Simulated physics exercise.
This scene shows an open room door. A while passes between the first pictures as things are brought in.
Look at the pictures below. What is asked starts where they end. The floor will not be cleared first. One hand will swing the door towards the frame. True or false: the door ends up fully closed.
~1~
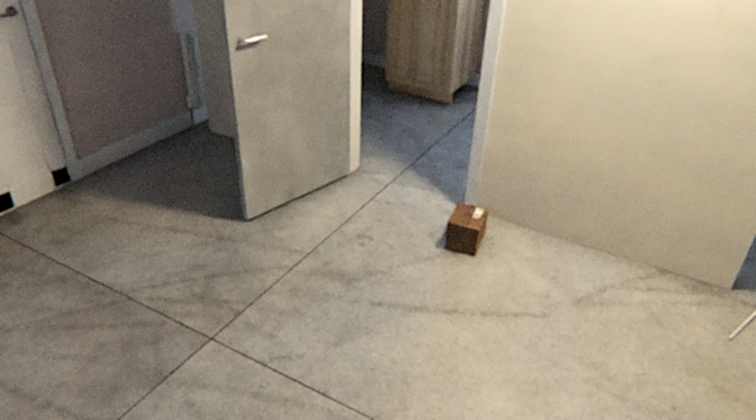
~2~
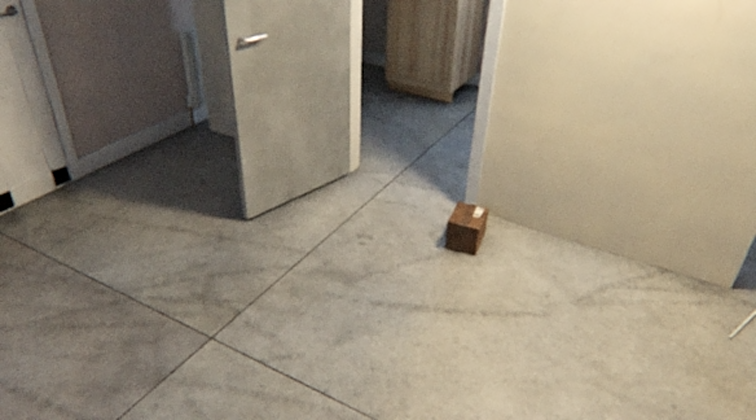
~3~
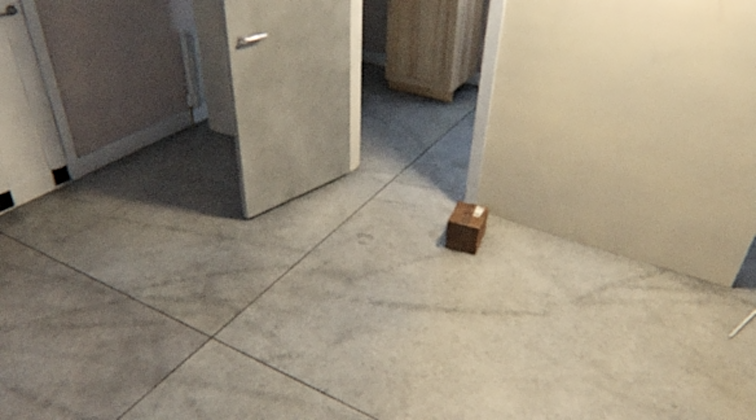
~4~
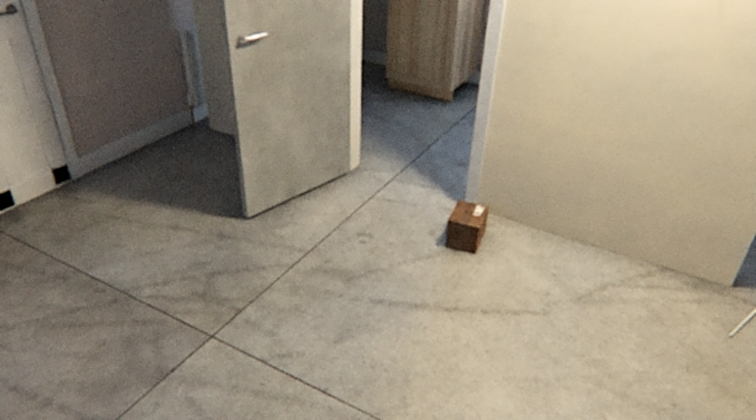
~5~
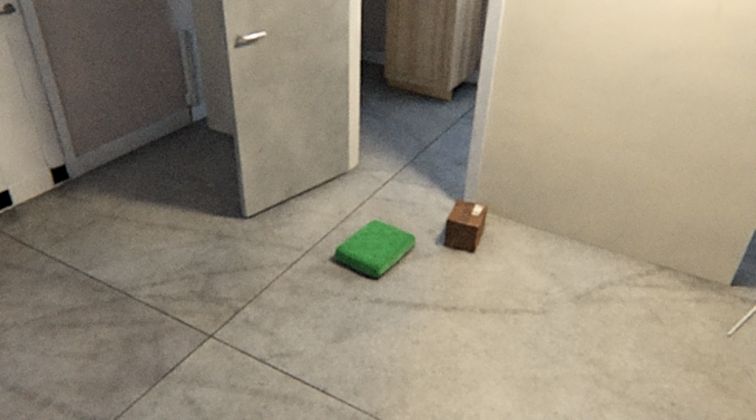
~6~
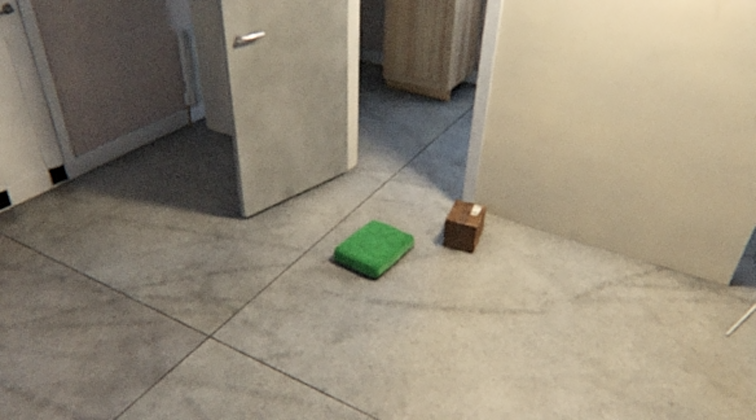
True.
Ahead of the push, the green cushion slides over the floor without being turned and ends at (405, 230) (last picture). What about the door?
What you'd see next is that it is halted early.
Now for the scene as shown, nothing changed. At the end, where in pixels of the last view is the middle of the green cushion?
Around (402, 255).
Then, 0.80 s later than the last frame, open by 75°.
Then, 1.20 s later than the last frame, open by 48°; green cushion moved a little near (391, 252).
Then, 1.60 s later than the last frame, open by 21°; green cushion moved a little near (402, 255).
When it is over, open by 0°; moved from the start, green cushion; brown parcel as before. End places, in pixels of the last picture, green cushion near (402, 255).
